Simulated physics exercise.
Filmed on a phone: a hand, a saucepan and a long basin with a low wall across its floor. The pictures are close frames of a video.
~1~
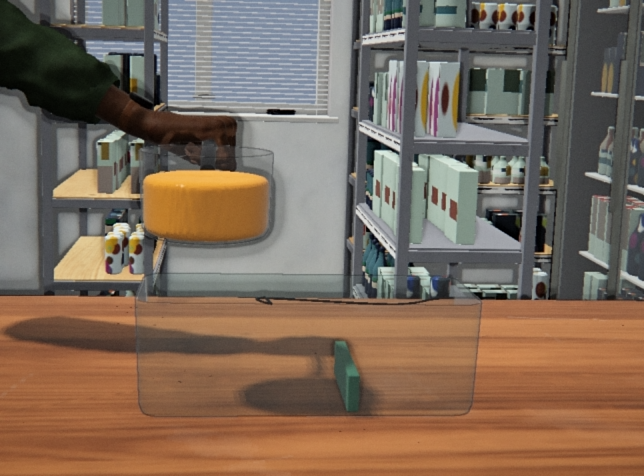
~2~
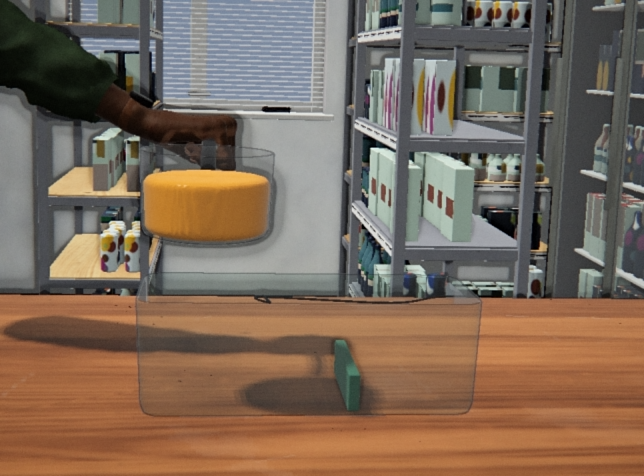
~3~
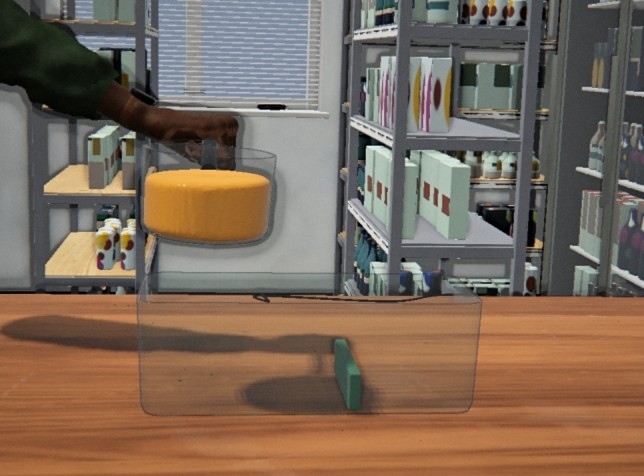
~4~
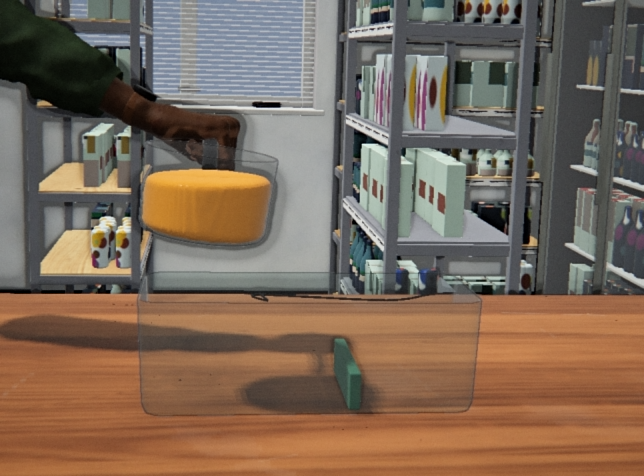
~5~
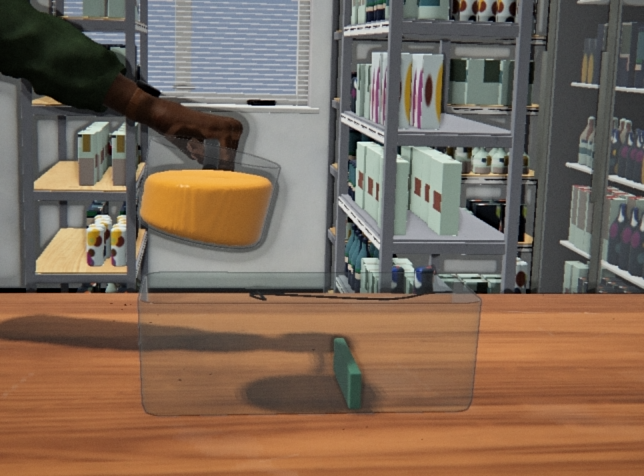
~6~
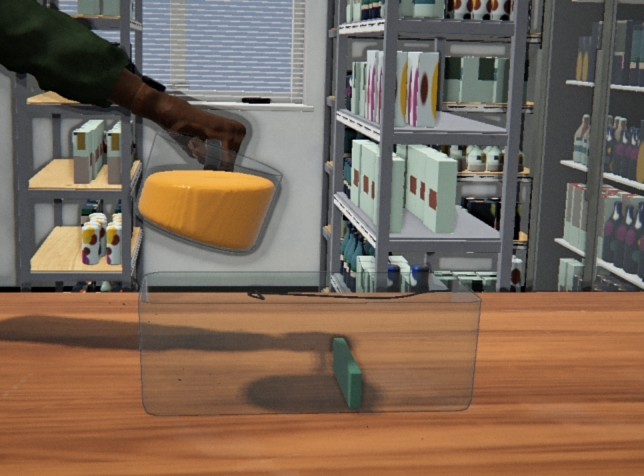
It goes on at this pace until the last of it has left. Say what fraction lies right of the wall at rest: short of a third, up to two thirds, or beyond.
In the end less than a third is right of the wall.
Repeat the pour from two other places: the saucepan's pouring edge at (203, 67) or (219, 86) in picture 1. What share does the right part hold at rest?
In turn 15 and 15 in a hundred.
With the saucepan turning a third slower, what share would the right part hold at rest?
It comes to 15 per cent or so.
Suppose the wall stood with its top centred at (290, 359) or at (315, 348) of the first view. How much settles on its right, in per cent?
Roughly 70 per cent, and 45 per cent.
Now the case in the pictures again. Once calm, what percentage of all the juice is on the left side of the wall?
Some 90 per cent.
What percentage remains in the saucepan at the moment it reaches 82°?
Near 60 %.
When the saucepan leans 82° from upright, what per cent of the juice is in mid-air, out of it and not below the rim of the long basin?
About 30 per cent.
A moment on, the saucepan is tipped on its side and 59 per cent is still to pour, 13 is left of the wall and 0 right of it.
Next, the saucepan is tipped right over and 10 per cent is still to pour, 80 is left of the wall and 4 right of it.
Then the saucepan is tipped right over and 0 per cent is still to pour, 88 is left of the wall and 8 right of it.
Later the saucepan is tipped right over and 0 per cent is still to pour, 89 is left of the wall and 8 right of it.
At rest 89 per cent lies left of the wall, 8 right of it and 3 outside.
